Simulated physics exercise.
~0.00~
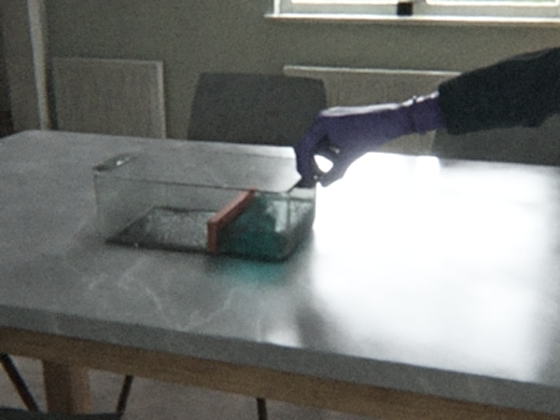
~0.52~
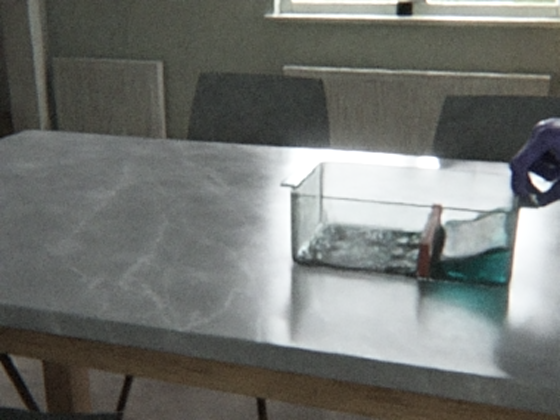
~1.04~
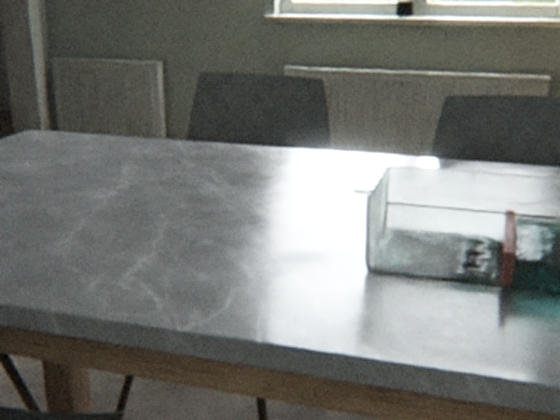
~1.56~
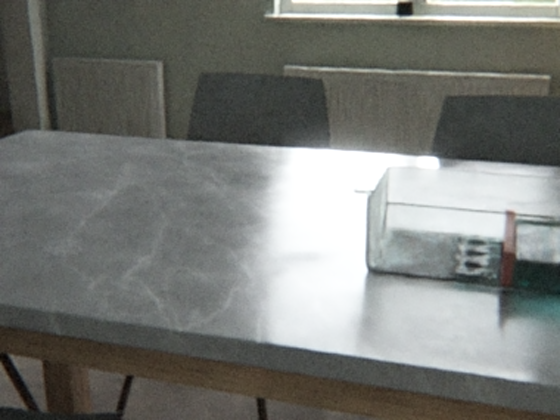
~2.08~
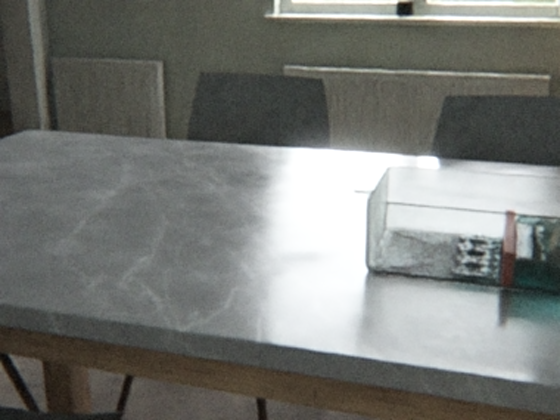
A purple-gloved hand on a dark-sleeved arm grips the right end of a clear box on a grey marbled table, seen from slightly above, with dark chairs, pale radiators and a bright window behind. A reddish-brown divider stands inside, with blue-green water on its right. The hand pulls the box to the right across the tabletop, and the water tilts and churns. The hand leaves view as the box stops at the right edge, partly out of sight. A little water ends up left of the upright divider, and none spills onto the table.
